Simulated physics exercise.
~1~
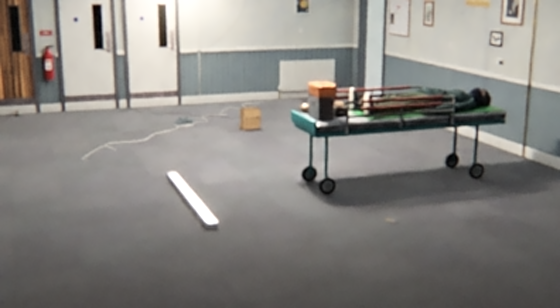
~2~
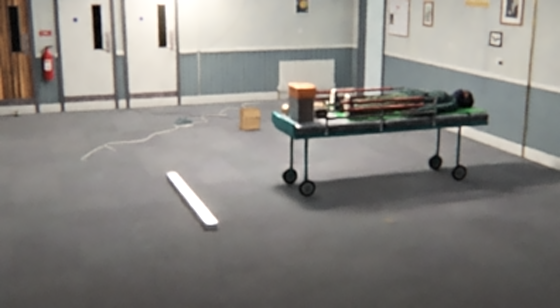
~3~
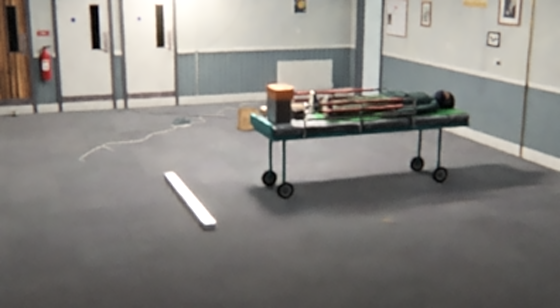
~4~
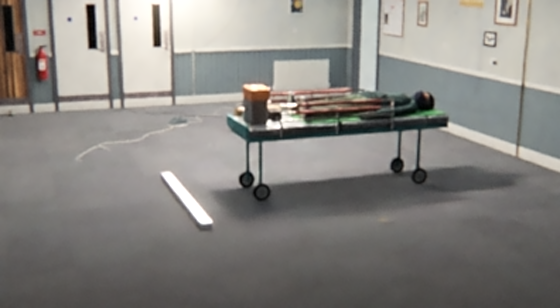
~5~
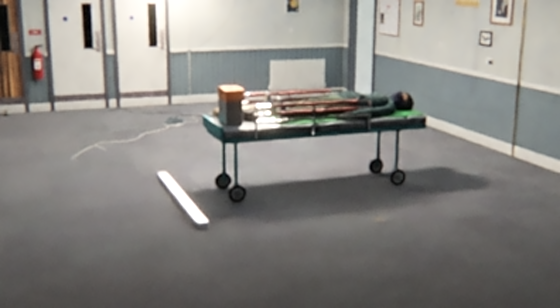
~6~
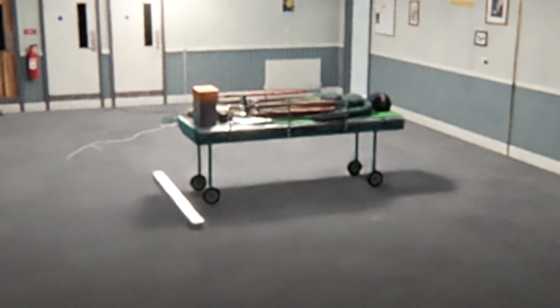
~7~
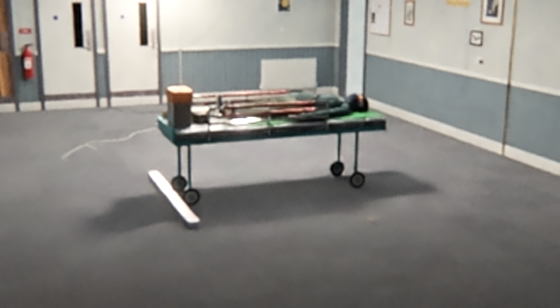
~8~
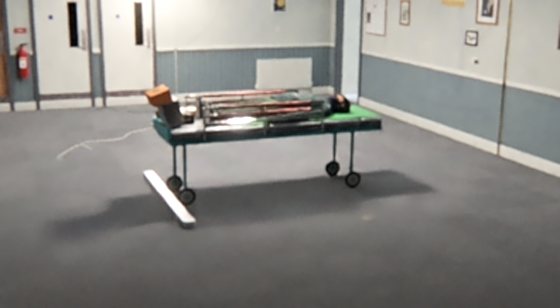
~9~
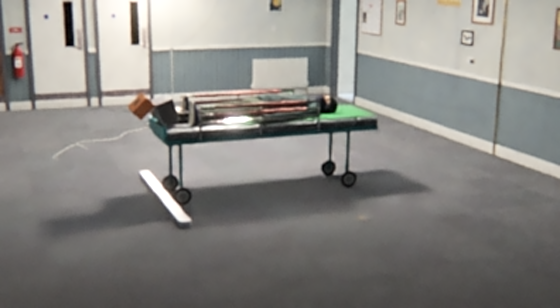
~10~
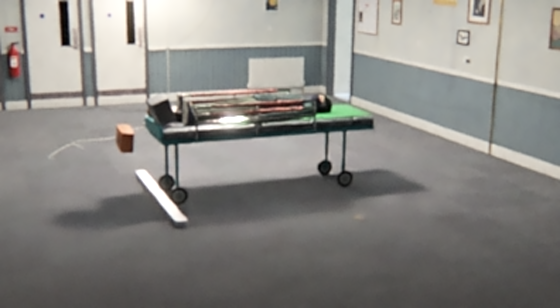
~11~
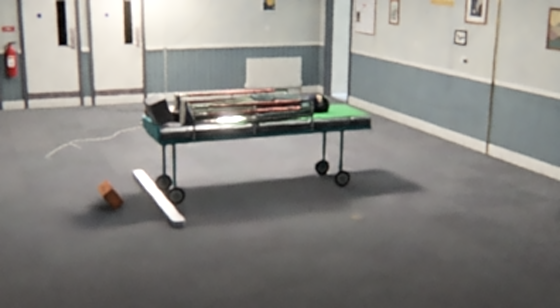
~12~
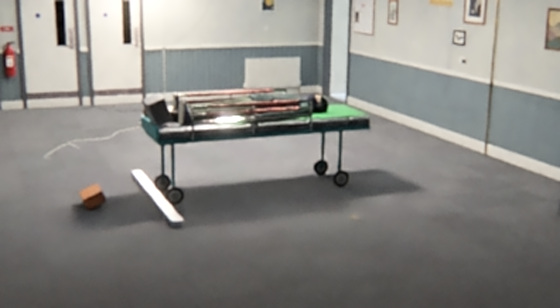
A wheeled trolley carrying a lying figure and several objects rolls left across a grey floor and stops at a white strip, where an orange case tips off the leading end and tumbles to the floor, while the figure slides slightly but stays aboard beside a leaning monitor.
